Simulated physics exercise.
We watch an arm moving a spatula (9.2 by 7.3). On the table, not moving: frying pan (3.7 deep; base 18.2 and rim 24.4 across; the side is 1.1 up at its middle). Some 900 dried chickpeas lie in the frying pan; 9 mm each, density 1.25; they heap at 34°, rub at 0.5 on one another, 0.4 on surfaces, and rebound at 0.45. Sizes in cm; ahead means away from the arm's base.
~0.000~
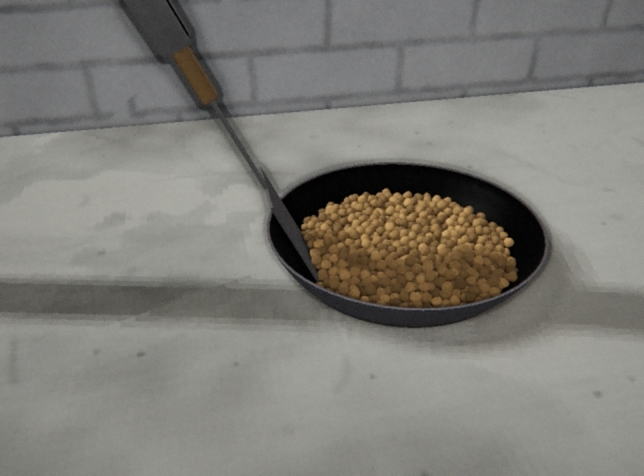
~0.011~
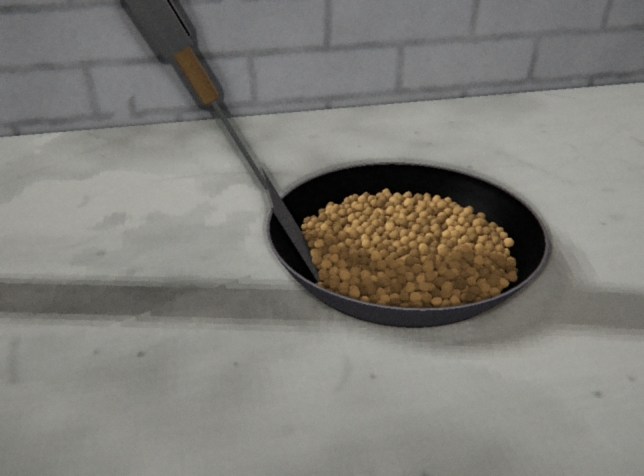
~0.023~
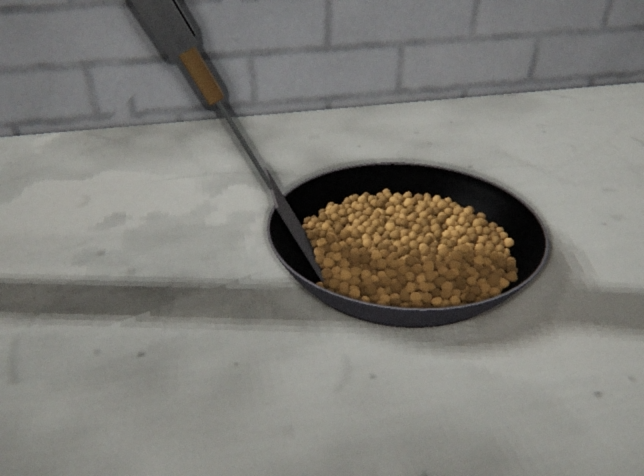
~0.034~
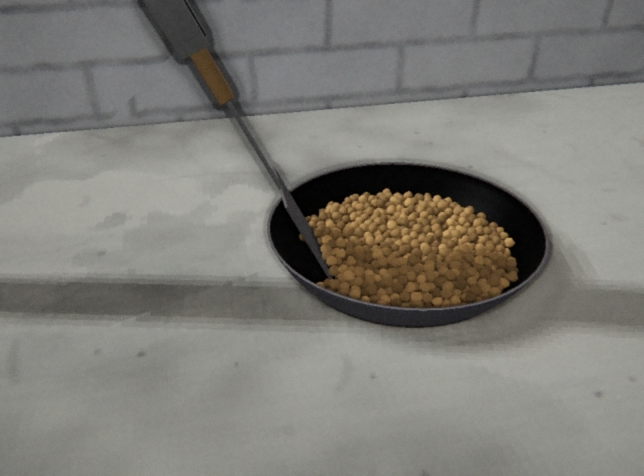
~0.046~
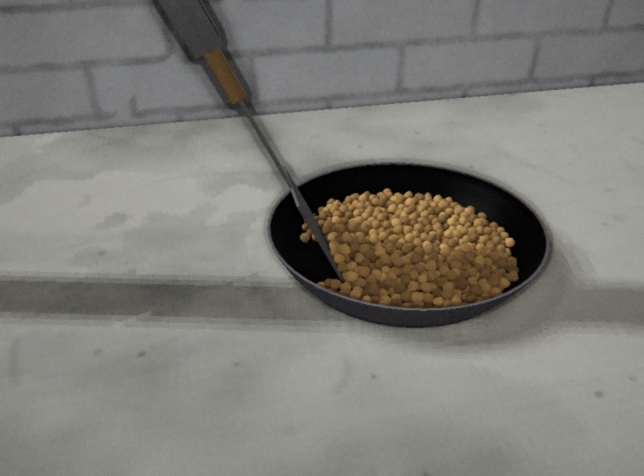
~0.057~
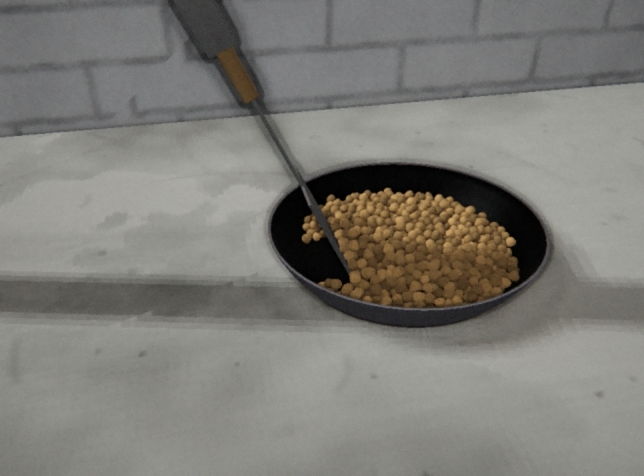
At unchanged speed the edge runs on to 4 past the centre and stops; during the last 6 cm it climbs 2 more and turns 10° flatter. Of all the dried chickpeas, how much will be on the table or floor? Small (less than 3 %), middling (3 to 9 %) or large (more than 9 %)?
Answer: Small; less than 3 % of the dried chickpeas finish on the table or floor.
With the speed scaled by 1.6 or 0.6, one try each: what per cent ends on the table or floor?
Some 10 and 0 per cent.
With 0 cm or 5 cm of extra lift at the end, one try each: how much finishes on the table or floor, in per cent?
Some 0 and 5 per cent.
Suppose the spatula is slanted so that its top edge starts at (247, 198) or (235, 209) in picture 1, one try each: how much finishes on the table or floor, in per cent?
Some 0 and 0 per cent.
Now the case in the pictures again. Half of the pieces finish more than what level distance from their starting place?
Roughly 2 cm.
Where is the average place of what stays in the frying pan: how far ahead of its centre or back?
Roughly 3.5 cm ahead.
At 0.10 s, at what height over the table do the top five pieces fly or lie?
Roughly 5 cm.
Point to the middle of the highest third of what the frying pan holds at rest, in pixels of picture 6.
Near (476, 222).
By 0.10 s, sloping 65°, highest piece 5 above the table; 900 in the frying pan.
By 0.14 s, sloping 60°, highest piece 6 above the table; 900 in the frying pan.
By 0.36 s, sloping 55°, highest piece 5 above the table; 892 in the frying pan, 8 on the table or floor.
By 1.41 s, sloping 55°, highest piece 5 above the table; 891 in the frying pan, 9 on the table or floor.
Final count, 891 in the frying pan, 9 on the table or floor. That is 1 % on the table or floor.
